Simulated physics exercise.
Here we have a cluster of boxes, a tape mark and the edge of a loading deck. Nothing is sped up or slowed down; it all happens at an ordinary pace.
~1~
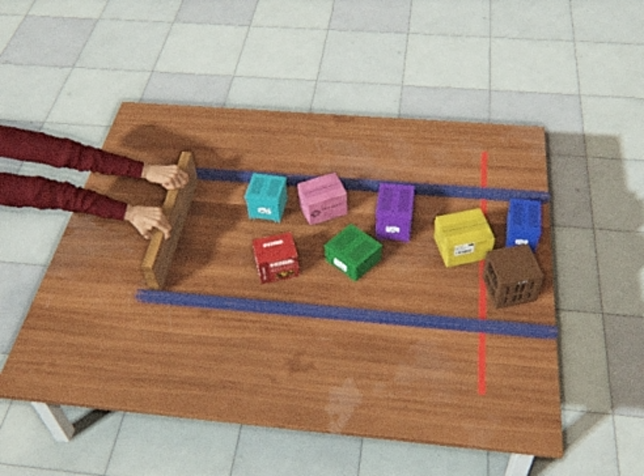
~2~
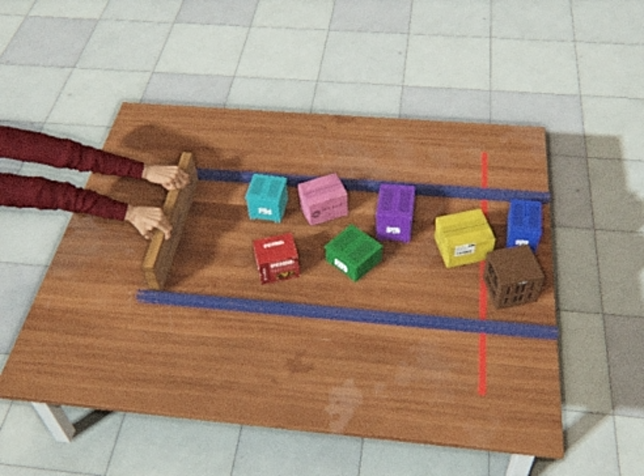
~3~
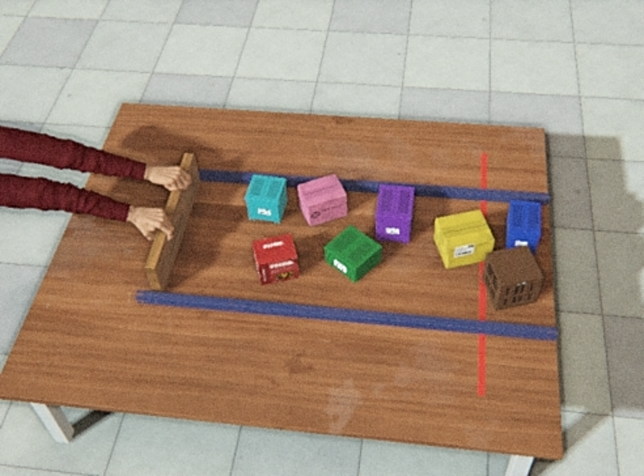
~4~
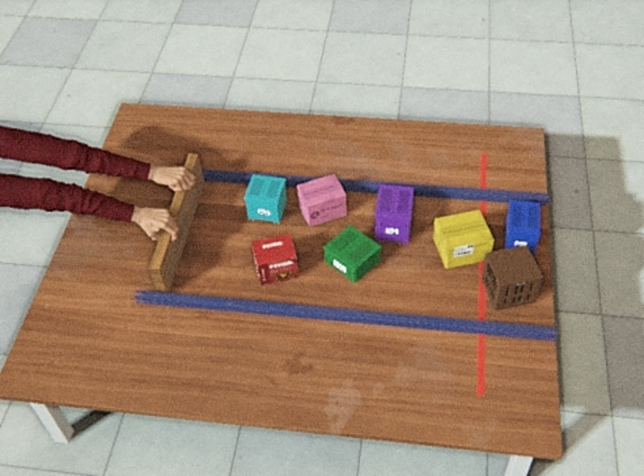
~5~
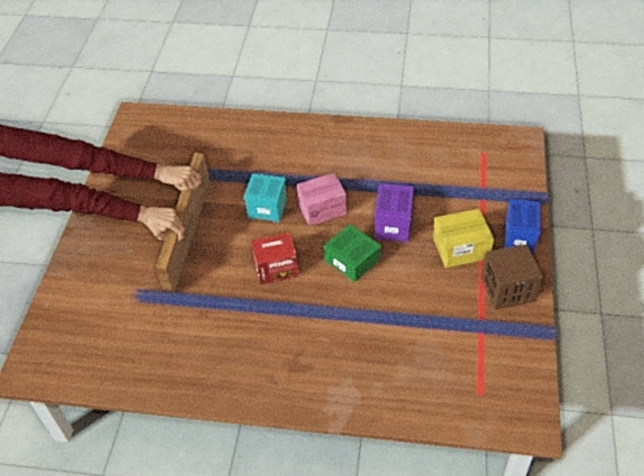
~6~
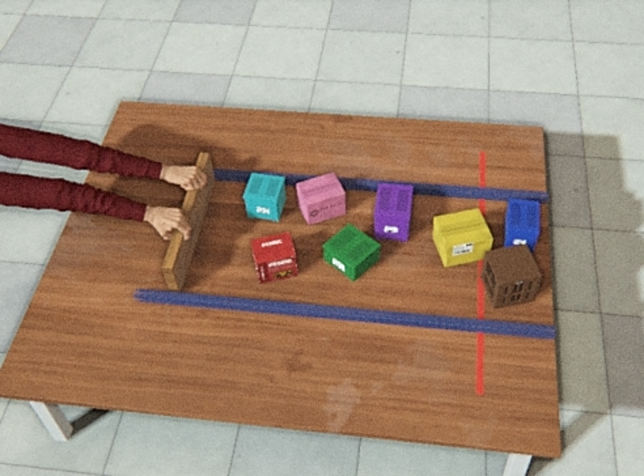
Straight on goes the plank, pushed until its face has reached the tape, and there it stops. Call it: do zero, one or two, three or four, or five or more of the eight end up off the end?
Three or four end up off it.
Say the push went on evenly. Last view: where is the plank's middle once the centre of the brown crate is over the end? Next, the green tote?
Roughly (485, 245); roughly (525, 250).
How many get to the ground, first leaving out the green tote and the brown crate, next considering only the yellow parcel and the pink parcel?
The first count is 3 and the second is 1.
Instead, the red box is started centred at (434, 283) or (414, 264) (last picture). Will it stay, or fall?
It keeps its place, then keeps its place.
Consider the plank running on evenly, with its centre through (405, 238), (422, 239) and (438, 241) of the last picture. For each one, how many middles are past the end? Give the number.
Counts by place: 1 / 2 / 2.
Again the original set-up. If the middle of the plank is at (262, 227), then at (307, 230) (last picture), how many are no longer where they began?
Counts: 3 / 5.
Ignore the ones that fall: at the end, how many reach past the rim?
Number: 2.
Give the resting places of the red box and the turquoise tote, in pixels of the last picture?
Taking them in turn, first comes (503, 284), then (501, 214).
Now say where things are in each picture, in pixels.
Blue tote (523, 226); brown crate (512, 276); yellow parcel (463, 238); plank (172, 220); tape (483, 259), in the first frame.
Brown crate (512, 277); turquoise tote (268, 198), in the second frame.
Yellow parcel (463, 239); red box (276, 260), in the third frame.
Blue tote (522, 228); purple tote (394, 215), in the fourth frame.
Brown crate (511, 277); green tote (352, 253), in the fifth frame.
Blue tote (521, 226); brown crate (510, 276); yellow parcel (462, 238); plank (191, 221); tape (482, 258), in the sixth frame.
A little later, none off yet; blue tote at rest near (521, 226); brown crate at rest near (510, 276); yellow parcel at rest near (462, 238).
Next, none off yet; blue tote shifted a little near (528, 227); brown crate moving near (511, 278); yellow parcel shifted about its own width near (490, 245).
Later still, one off so far; blue tote fallen near (562, 268); brown crate shifted a little near (515, 280); yellow parcel tilted a little near (566, 254).
When it is over, the number that fall off is three or four; down, purple tote, yellow parcel and blue tote.
